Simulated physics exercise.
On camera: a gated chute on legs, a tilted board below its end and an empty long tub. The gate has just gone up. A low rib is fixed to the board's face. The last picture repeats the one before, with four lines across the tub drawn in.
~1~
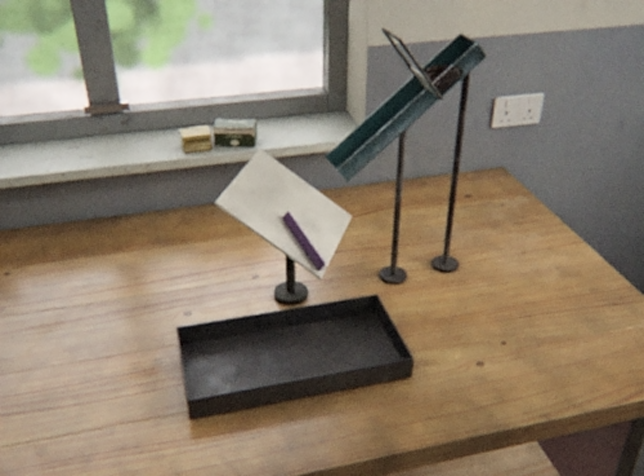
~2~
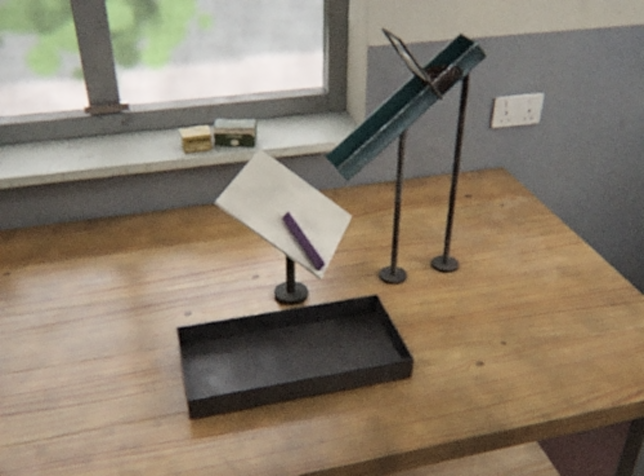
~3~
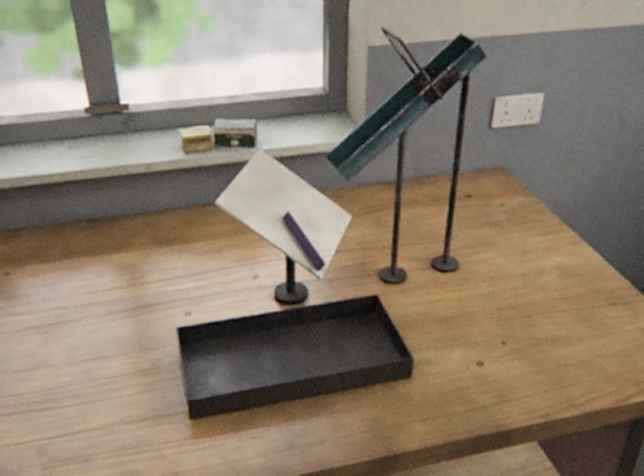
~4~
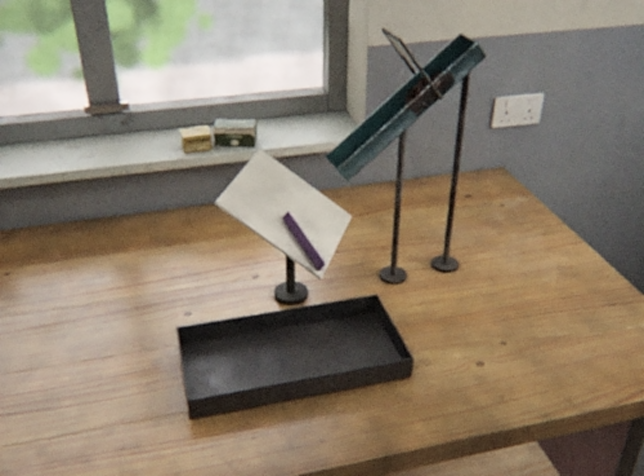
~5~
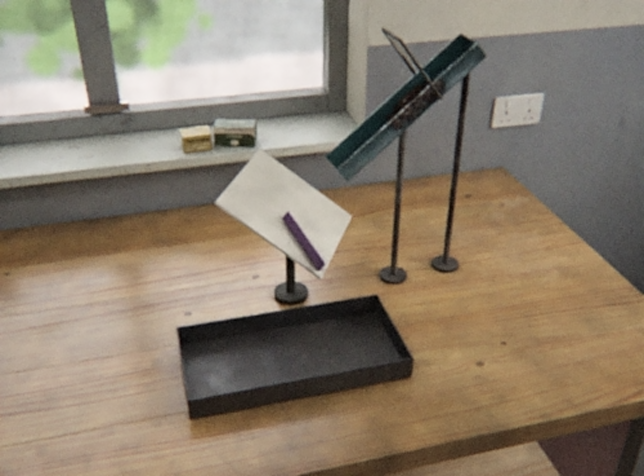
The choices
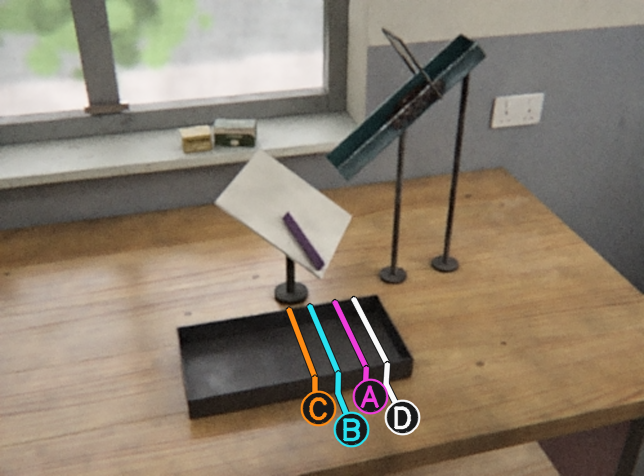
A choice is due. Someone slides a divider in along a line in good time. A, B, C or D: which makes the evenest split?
I would pick line D.
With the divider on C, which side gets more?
The right side.
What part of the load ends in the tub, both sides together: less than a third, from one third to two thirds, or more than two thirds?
From one third to two thirds.
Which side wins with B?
More lands on the right.
On the marked copy, line A crosses the front rim at (365, 367); line B crosses the front rim at (338, 372); line C crosses the front rim at (314, 376); line D crosses the front rim at (387, 363).
With A, of what is caught, a small part on the left of the divider, nearly all on the right.
With B, of what is caught, a stray few on the left of the divider, nearly all on the right.
With C, of what is caught, a stray few on the left of the divider, nearly all on the right.
With D, of what is caught, about half on the left of the divider, about half on the right.
